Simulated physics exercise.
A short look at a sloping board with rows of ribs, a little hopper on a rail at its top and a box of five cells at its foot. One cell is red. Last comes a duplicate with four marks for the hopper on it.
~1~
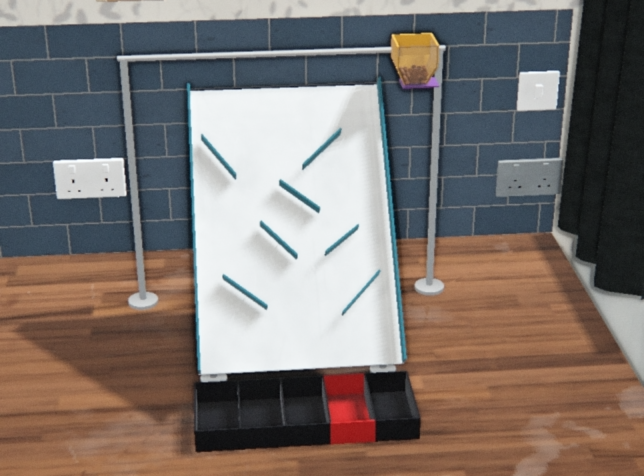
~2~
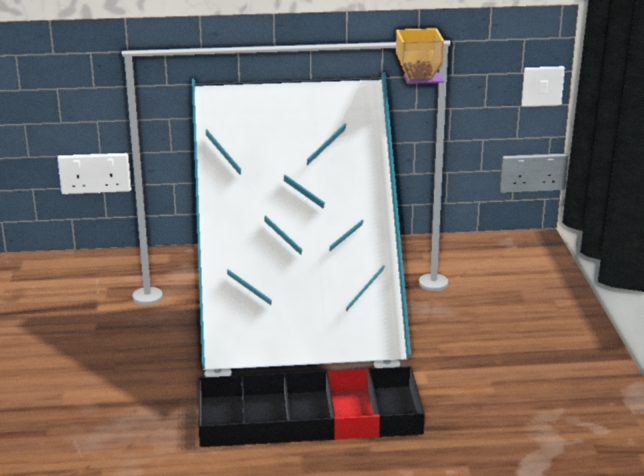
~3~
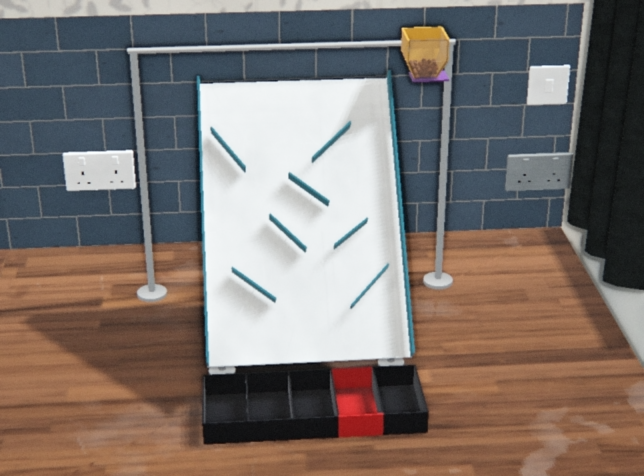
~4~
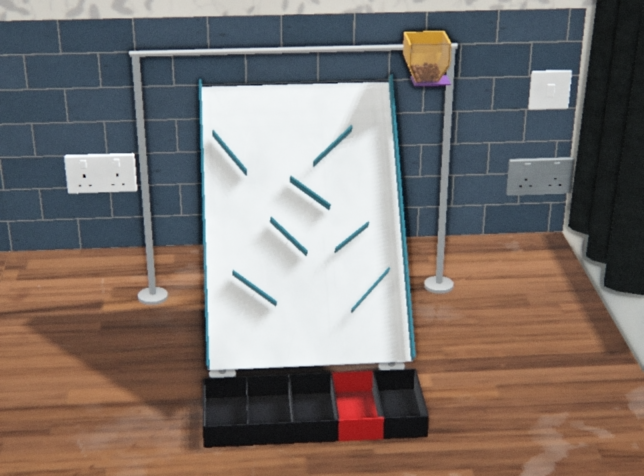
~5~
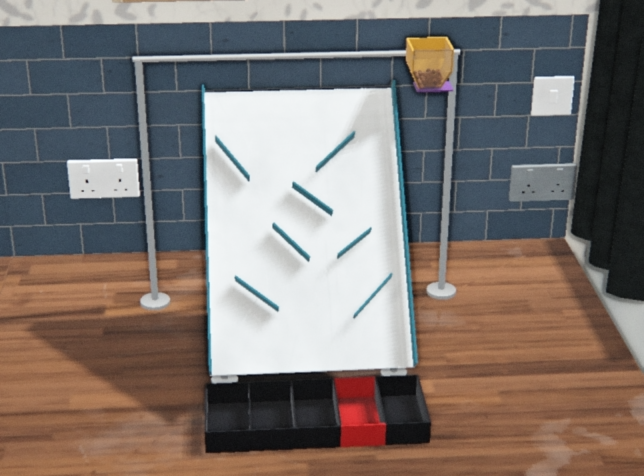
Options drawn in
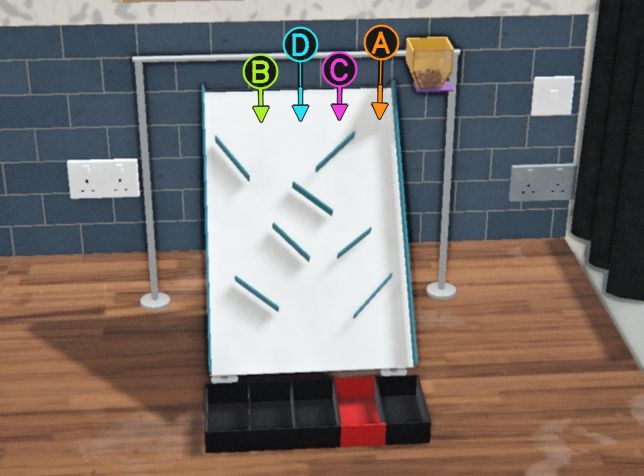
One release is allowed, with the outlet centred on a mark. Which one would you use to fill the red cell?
Take B.
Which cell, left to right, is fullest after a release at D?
The third from the left.
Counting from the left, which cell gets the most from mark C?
The third from the left.
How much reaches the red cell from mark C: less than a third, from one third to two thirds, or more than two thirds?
Mark C gives less than a third.
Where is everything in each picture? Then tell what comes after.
The first frame shows hopper near (414, 74), cereal balls, door shut.
The second frame shows ribs (206, 129) to (241, 169), (308, 159) to (346, 123), (284, 174) to (325, 203).
The third frame shows ribs (269, 213) to (306, 248), (335, 244) to (368, 218), (232, 267) to (276, 299).
The fourth frame shows ribs (353, 309) to (390, 267).
The fifth frame shows red cell near (363, 434), number 4 of 5 from the left.
On the marked copy, mark A meets the board at (379, 113); mark B meets the board at (261, 116); mark C meets the board at (339, 114); mark D meets the board at (300, 115).
With A, a small share in the red cell, all but a few in other cells.
With B, close to half in the red cell, close to half in other cells.
With C, a small share in the red cell, the bulk in other cells, a small share outside the box.
With D, a small share in the red cell, all but a few in other cells.
